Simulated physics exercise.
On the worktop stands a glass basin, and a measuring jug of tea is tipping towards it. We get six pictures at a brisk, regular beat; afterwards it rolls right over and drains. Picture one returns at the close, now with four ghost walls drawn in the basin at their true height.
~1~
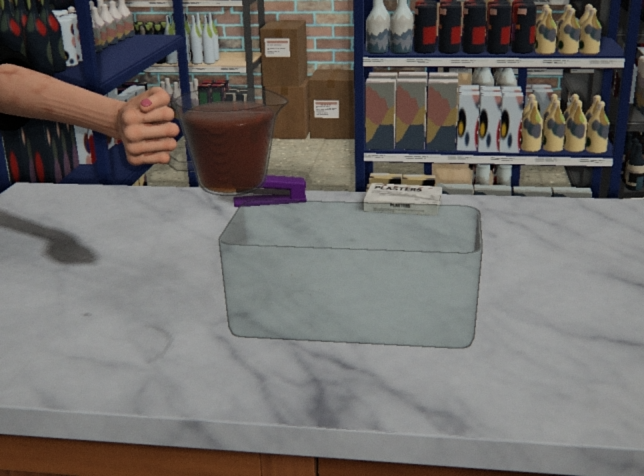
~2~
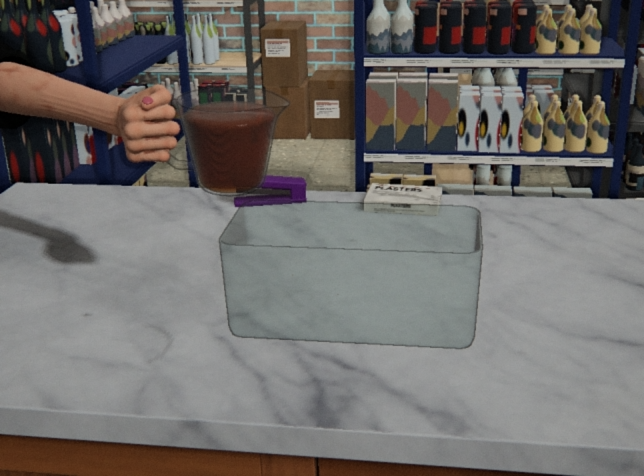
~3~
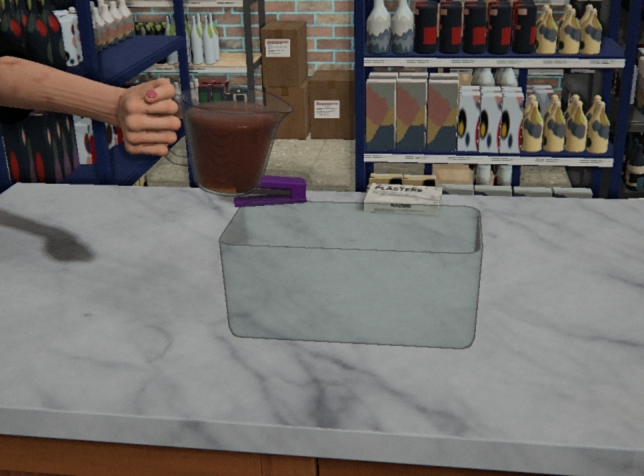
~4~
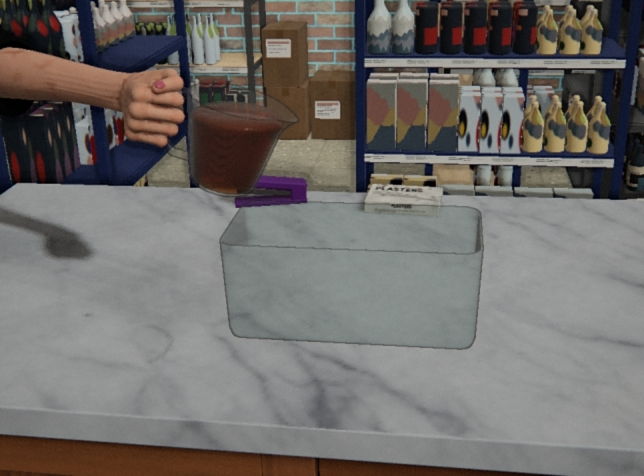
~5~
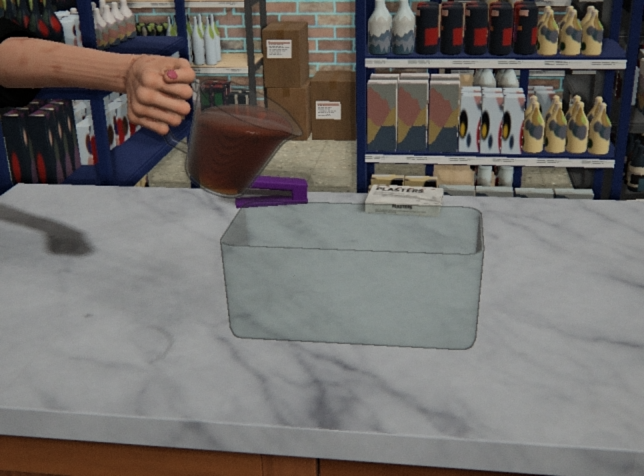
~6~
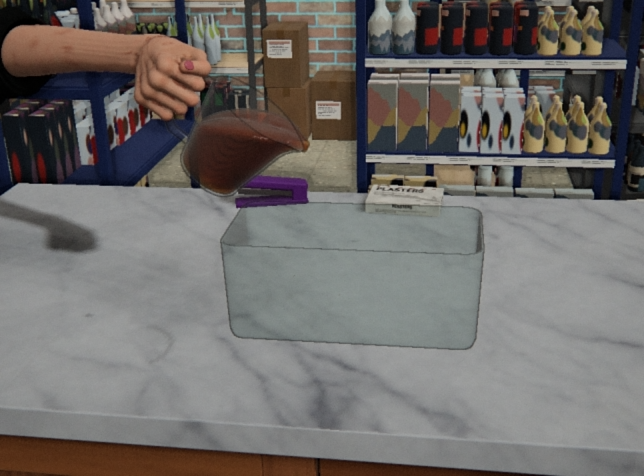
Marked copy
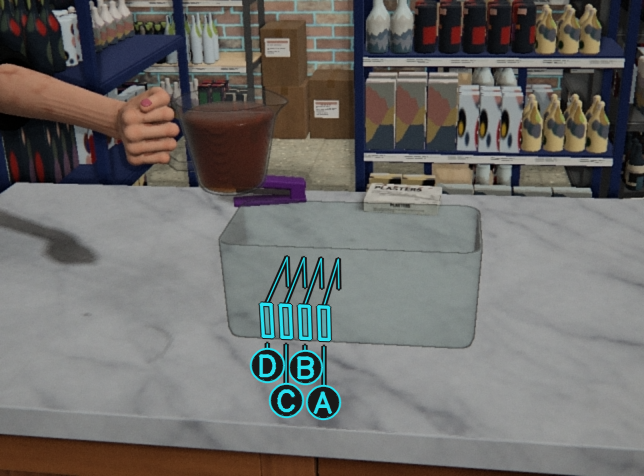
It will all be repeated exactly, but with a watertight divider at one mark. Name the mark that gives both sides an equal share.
Take A.
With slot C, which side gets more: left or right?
The right one.
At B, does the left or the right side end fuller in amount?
The right one.
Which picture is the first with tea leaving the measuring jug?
Picture 6.
In cyan, A at (323, 346); B at (304, 345); C at (286, 344); D at (267, 343).
If A is chosen, about 54 % ends left of the wall and 45 % right of it.
If B is chosen, about 17 % ends left of the wall and 82 % right of it.
If C is chosen, about 3 % ends left of the wall and 96 % right of it.
If D is chosen, about 4 % ends left of the wall and 95 % right of it.
